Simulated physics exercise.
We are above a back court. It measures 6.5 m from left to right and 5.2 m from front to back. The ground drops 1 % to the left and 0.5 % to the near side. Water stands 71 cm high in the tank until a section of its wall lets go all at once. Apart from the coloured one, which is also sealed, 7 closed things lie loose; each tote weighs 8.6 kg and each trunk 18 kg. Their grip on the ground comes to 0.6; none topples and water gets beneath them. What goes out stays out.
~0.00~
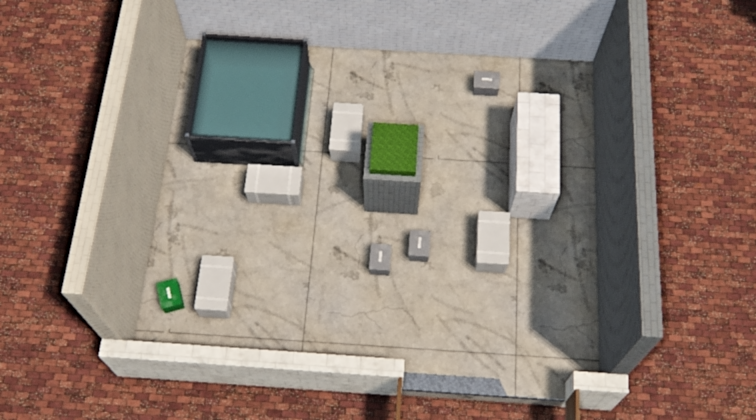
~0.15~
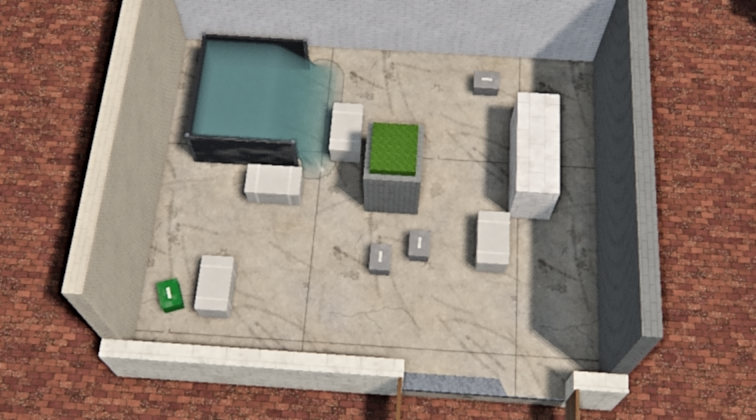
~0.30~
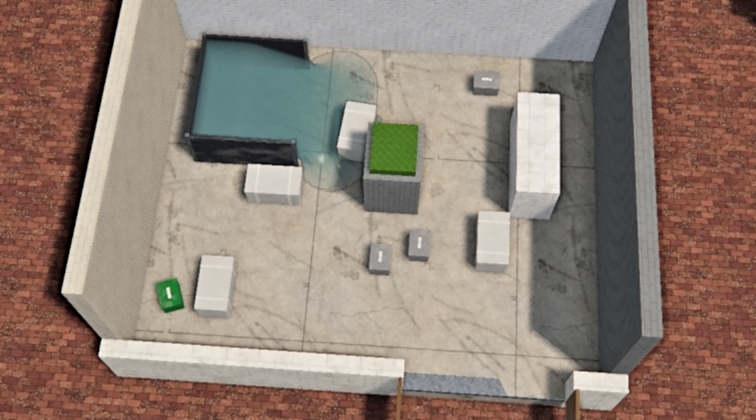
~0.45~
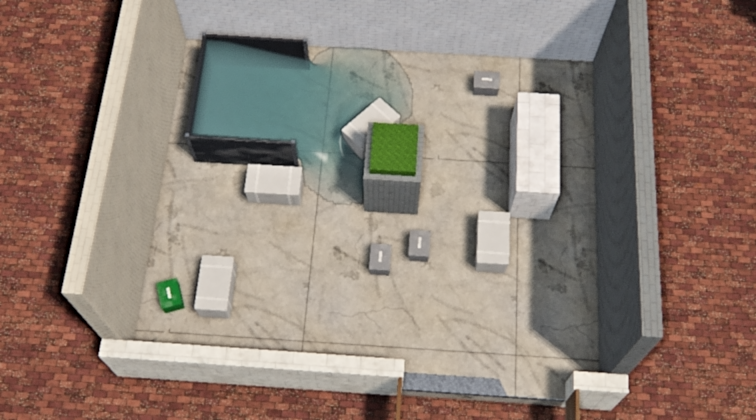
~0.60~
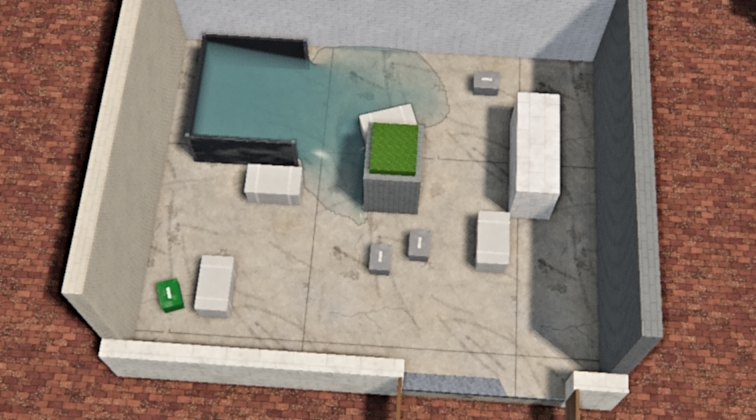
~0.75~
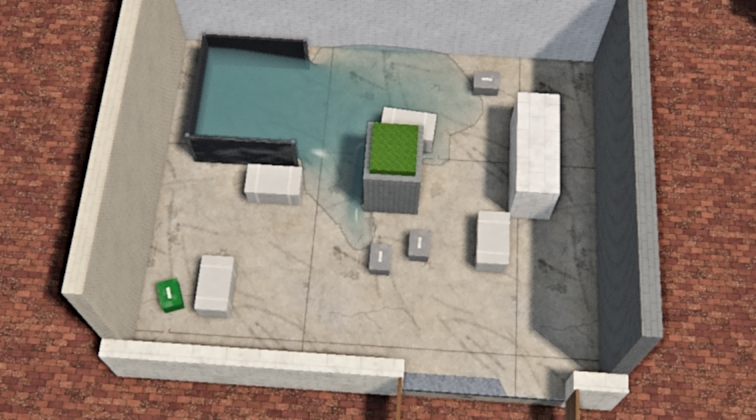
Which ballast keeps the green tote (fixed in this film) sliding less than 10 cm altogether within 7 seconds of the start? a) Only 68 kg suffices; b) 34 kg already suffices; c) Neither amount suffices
Option b: 34 kg already suffices.
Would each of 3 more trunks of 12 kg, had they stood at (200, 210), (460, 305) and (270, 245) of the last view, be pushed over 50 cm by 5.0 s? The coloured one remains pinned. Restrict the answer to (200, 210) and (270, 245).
First one stayed within, second stayed within.
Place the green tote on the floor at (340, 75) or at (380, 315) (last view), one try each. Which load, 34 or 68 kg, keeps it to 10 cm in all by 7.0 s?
Respectively, second option only; first option suffices.
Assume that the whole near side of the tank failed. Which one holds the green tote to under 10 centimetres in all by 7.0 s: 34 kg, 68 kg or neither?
Well, in that case only the heavy one does.
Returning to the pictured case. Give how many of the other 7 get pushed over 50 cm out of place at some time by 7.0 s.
The number is 3.
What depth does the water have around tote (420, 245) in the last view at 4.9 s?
Around 4 centimetres.
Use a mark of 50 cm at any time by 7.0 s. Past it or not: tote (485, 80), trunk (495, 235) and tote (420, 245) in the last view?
Beyond the mark, beyond the mark, below the mark.
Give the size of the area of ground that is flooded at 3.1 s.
Wet: Near 27 m2.
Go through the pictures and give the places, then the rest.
The first frame shows the green tote at (169, 293) rests on the ground; 2.7 m2 under water; 0 of 8 have shifted.
The second frame shows the green tote at (169, 293), on the bottom; 3.7 m2 under water; 0 of 8 have shifted.
The third frame shows the green tote at (169, 293), on the bottom; 4.8 m2 under water; 1 of 8 have shifted.
The fourth frame shows the green tote at (169, 293), on the bottom; 6.2 m2 under water; 1 of 8 have shifted.
The fifth frame shows the green tote at (169, 293), on the bottom; water covers 7.3 m2; 1 of 8 have shifted.
The sixth frame shows the green tote at (169, 293), on the bottom; 8.6 m2 under water; 1 of 8 have shifted.
After 1.4 s the green tote would be 0 cm from its start with 34 kg and 0 cm from its start with 68 kg; 0 cm of water round it then.
After 3.1 s the green tote would be 0 cm from its start with 34 kg and 0 cm from its start with 68 kg; 0 cm of water round it then.
After 4.9 s the green tote would be 0 cm from its start with 34 kg and 0 cm from its start with 68 kg; 4 cm of water round it then.
After 7.0 s the green tote would be 0 cm from its start with 34 kg and 0 cm from its start with 68 kg; 7 cm of water round it then.
